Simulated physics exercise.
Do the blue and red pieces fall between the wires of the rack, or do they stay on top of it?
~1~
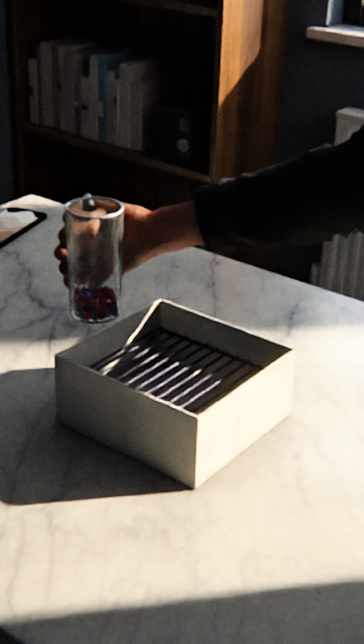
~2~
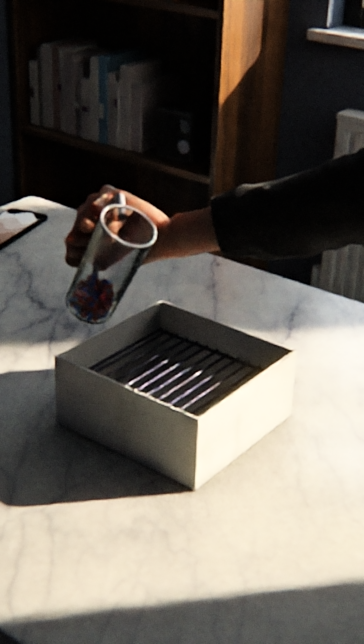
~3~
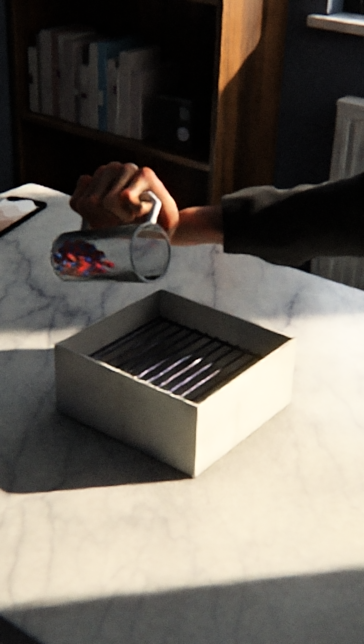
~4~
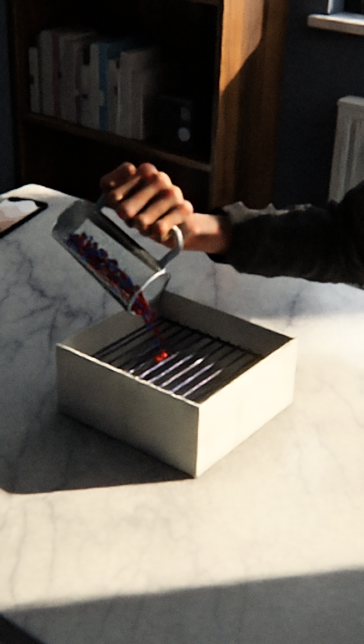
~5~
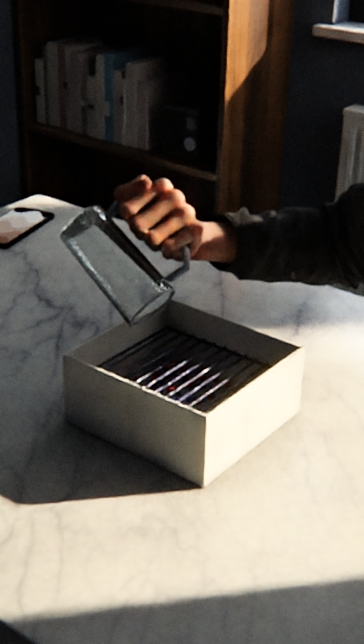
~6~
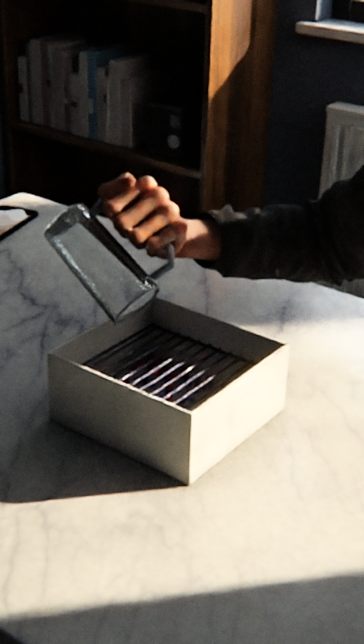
Both the blue pieces and the red pieces fall between the wires, leaving none resting on top of the rack.
In the video, a hand tilts a clear cup of blue and red pieces over a pale square box with a wire rack across it, pouring them out until the cup is empty and the pieces have dropped below the wires.
